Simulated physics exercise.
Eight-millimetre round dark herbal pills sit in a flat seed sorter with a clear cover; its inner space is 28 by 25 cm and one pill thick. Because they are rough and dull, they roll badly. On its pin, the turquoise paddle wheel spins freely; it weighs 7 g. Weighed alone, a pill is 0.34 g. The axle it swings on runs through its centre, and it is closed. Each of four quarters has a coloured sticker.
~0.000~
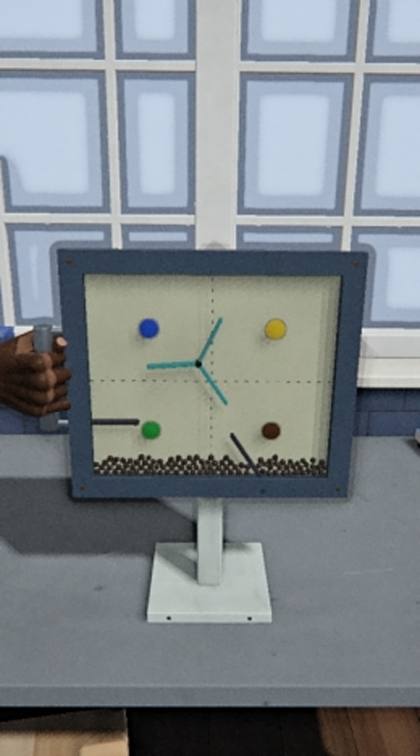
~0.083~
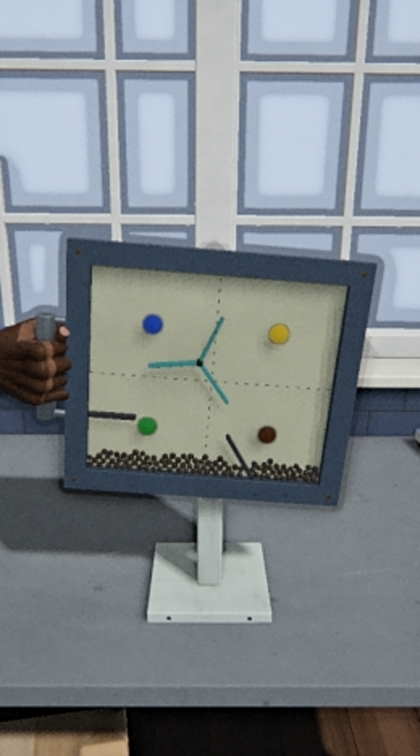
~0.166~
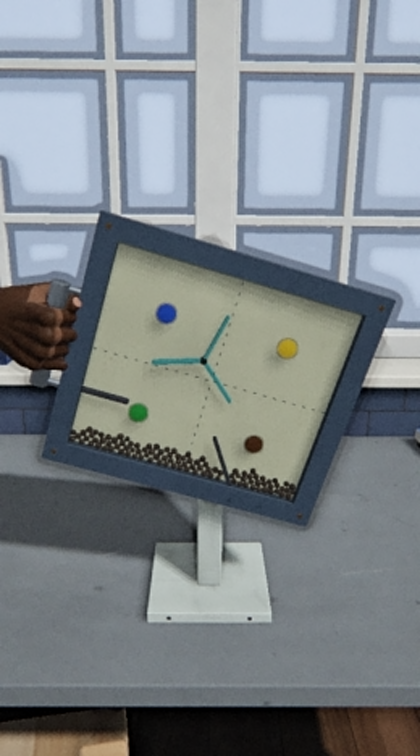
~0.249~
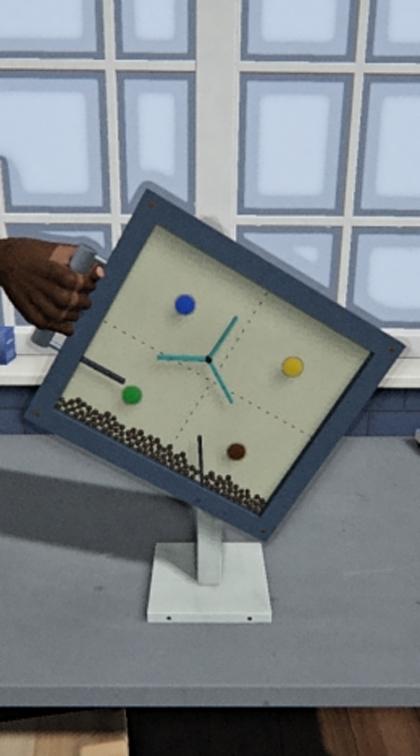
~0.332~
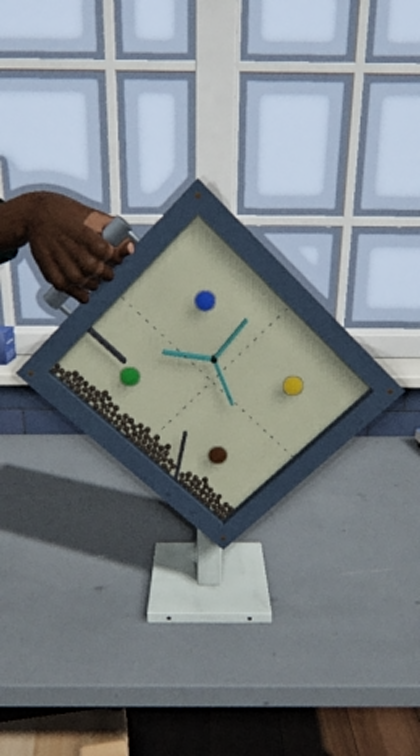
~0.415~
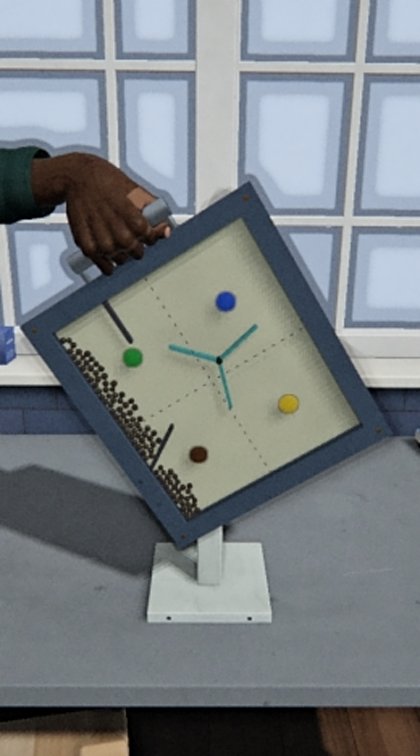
We see a hand turn a square, clear-fronted case clockwise on its stand, from level to steeply tilted, while the small dark pieces along its bottom edge shift toward the left corner, heaping along the side beneath the green dot.
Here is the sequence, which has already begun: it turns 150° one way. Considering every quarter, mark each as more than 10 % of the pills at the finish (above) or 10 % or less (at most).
Blue quarter: At most; green quarter: At most; yellow quarter: Above; brown quarter: At most.
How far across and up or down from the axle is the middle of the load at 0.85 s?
Left: About 8 cm; below: About 2 cm.
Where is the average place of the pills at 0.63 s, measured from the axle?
10 cm left, 3 cm below.
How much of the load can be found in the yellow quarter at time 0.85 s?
Reading: Around 20 per cent of the load.
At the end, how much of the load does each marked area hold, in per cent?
At the end the blue quarter has 0 percent, the green quarter 0 percent, the yellow quarter 100 percent and the brown quarter 0 percent.
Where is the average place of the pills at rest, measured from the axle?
Some 4 cm left and 13 cm below.
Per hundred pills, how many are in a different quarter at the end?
Estimate: Roughly 100 %.
After 0.63 s, it stands 94° clockwise; the pills' middle is 10 cm left of and 3 cm below the centre; green 30 %, brown 70 %.
After 0.85 s, it stands 131° clockwise; the pills' middle is 8 cm left of and 2 cm below the centre; green 5 %, yellow 20 %, brown 75 %.
After 1.03 s, it stands 150° clockwise; the pills' middle is 6 cm left of and 7 cm below the centre; yellow 65 %, brown 35 %.
All still by 3.7 s, it stands 150° clockwise; blue 0 %, green 0 %, yellow 100 %, brown 0 %.
